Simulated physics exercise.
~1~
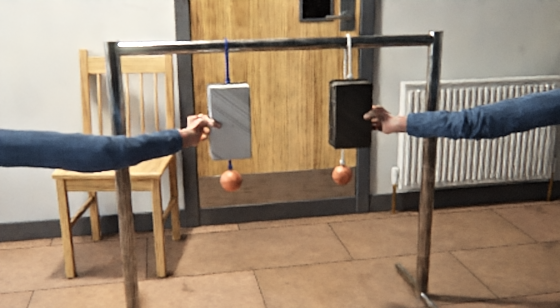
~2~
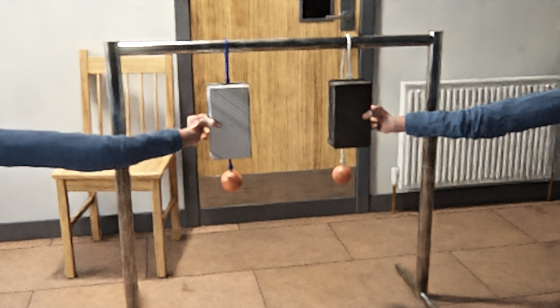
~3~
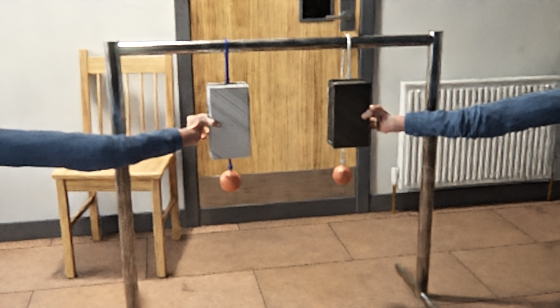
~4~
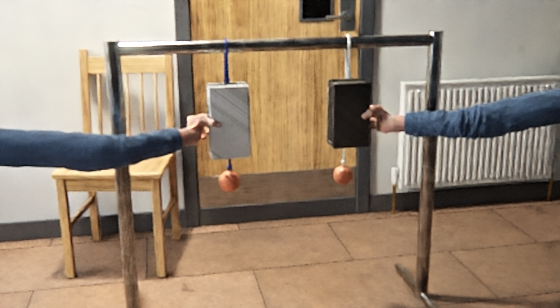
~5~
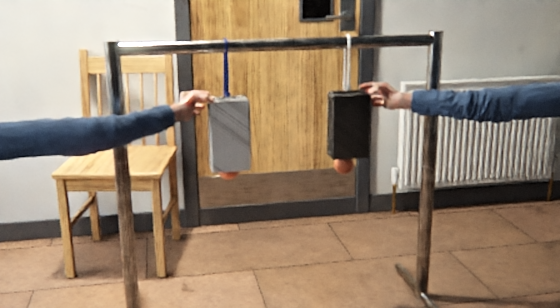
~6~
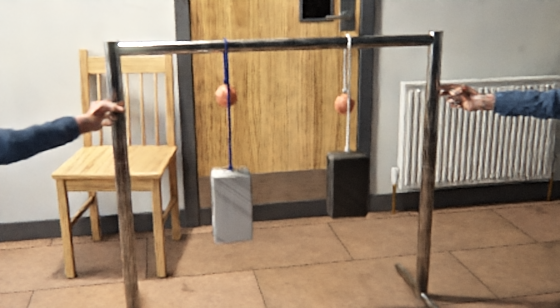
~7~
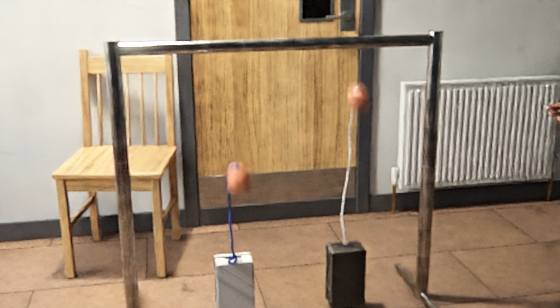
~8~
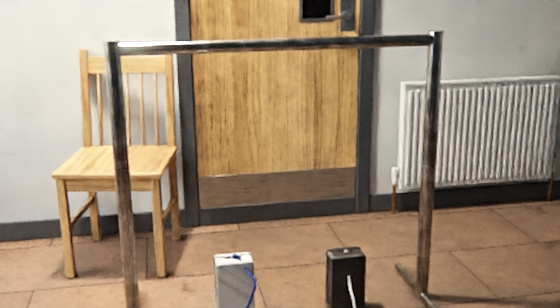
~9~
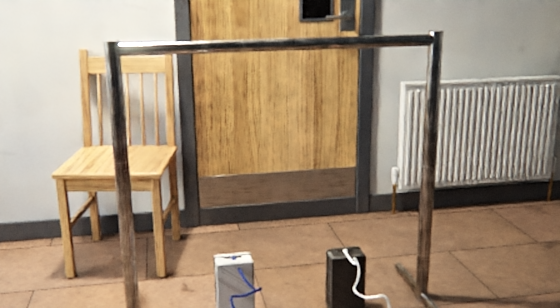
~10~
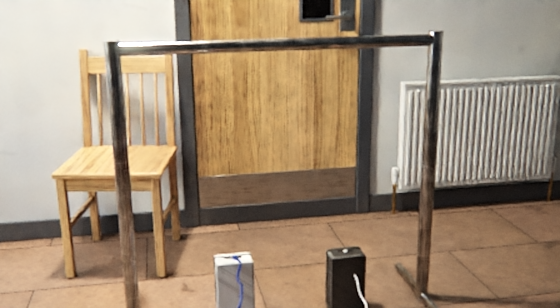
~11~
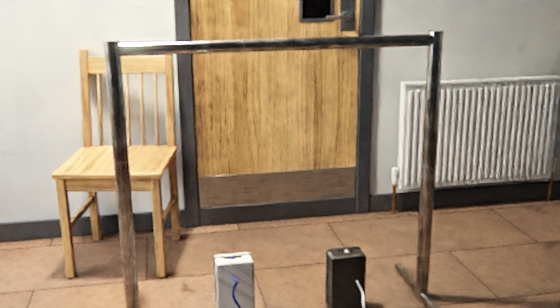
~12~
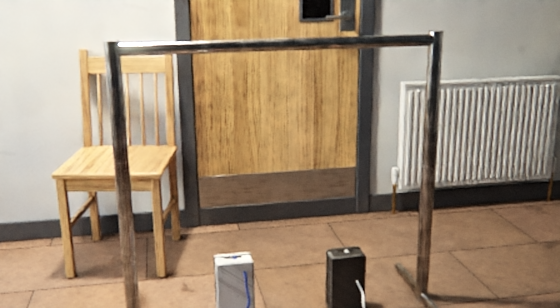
A gray case and a black case hang side by side from a metal bar, each on a cord looped over the rail with an orange ball dangling below, while a hand steadies each from either side. The hands barely move at first, then let go and draw back. Both cases drop as the orange balls rise toward the rail. The cords pull free of the bar, and the cases land upright on the tiled floor with the balls still above them. The balls go out of view, the cords settle over the cases, and both stand still beneath the empty bar.
